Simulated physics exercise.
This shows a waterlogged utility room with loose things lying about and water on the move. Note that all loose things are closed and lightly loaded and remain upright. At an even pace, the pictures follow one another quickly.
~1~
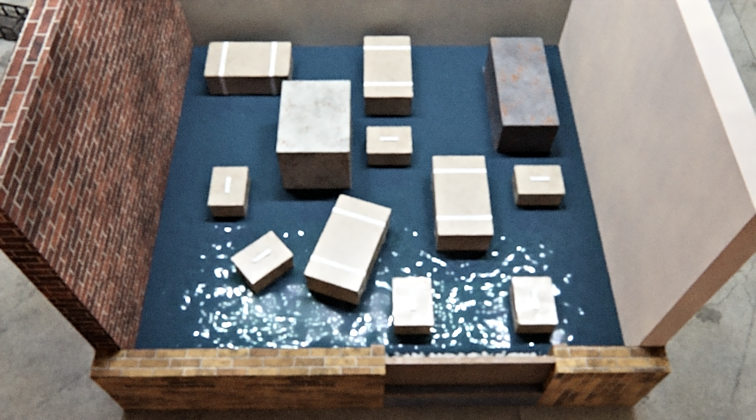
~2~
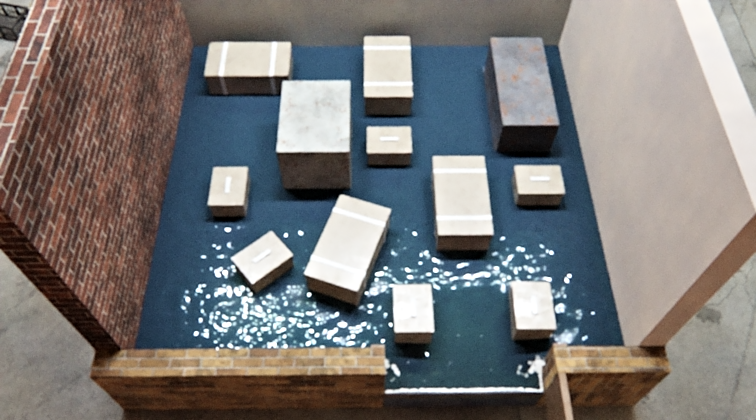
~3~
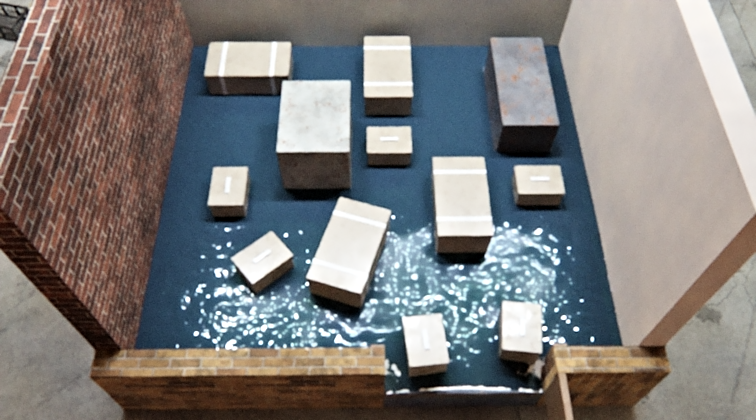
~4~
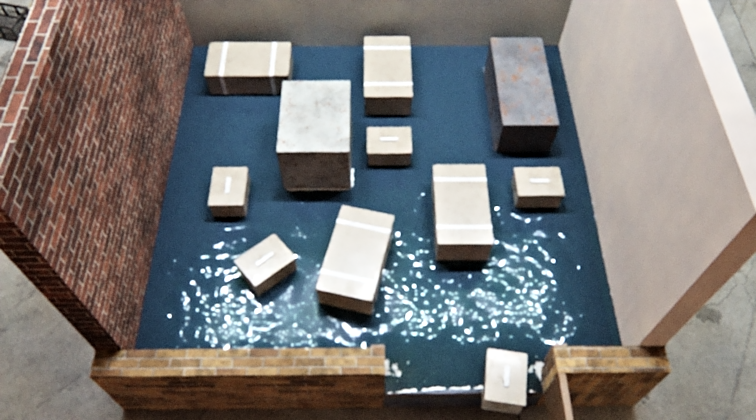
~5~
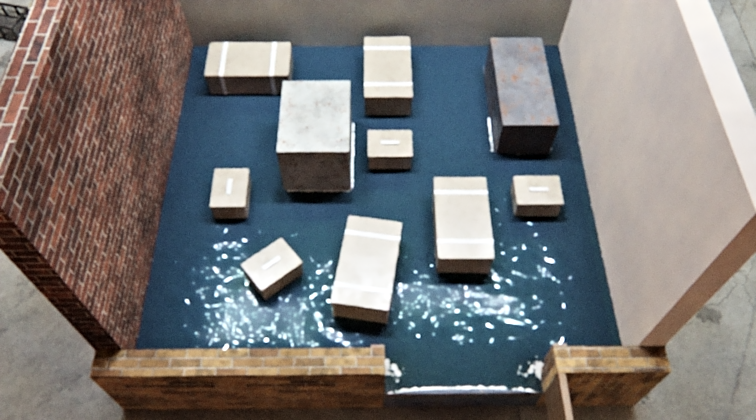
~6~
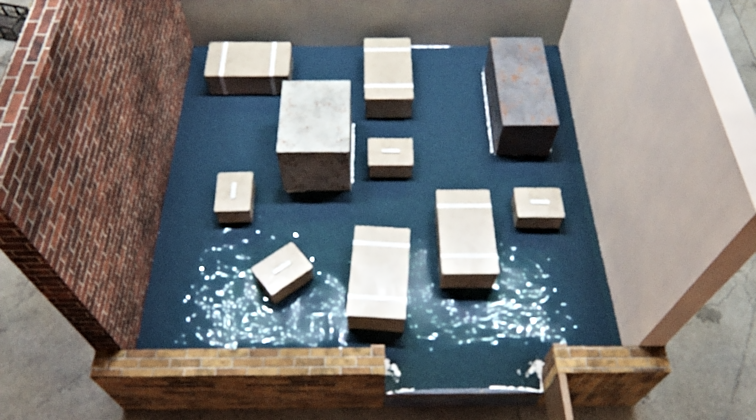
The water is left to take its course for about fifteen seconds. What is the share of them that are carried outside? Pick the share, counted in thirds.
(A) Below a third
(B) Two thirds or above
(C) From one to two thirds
(B) Two thirds or above.
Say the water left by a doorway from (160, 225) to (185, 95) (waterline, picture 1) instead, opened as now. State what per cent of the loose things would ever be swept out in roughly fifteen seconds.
Close to 40 percent.
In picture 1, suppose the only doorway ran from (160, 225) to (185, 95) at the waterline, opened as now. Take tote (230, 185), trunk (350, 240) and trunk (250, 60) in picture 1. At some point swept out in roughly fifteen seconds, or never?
Going through them in turn: Escaped; remains behind; escaped.
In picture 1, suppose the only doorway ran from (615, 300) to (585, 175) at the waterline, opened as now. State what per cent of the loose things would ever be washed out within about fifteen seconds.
70 per cent.
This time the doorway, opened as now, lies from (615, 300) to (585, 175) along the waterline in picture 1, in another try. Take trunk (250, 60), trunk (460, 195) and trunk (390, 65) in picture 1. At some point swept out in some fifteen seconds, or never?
The first one never exits, the second exits, the third never exits.
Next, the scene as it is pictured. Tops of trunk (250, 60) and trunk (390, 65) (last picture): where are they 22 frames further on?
Estimated: (261, 85); (429, 165).
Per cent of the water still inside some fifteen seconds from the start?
Roughly 42 in a hundred.
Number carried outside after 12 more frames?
That comes to 5.
A moment on, 2 of 10 are out; 8 afloat.
Next, 5 of 10 are out; 5 afloat.
Later, 8 of 10 are out; 0 afloat.
In the end, 8 of 10 are out; 0 afloat.
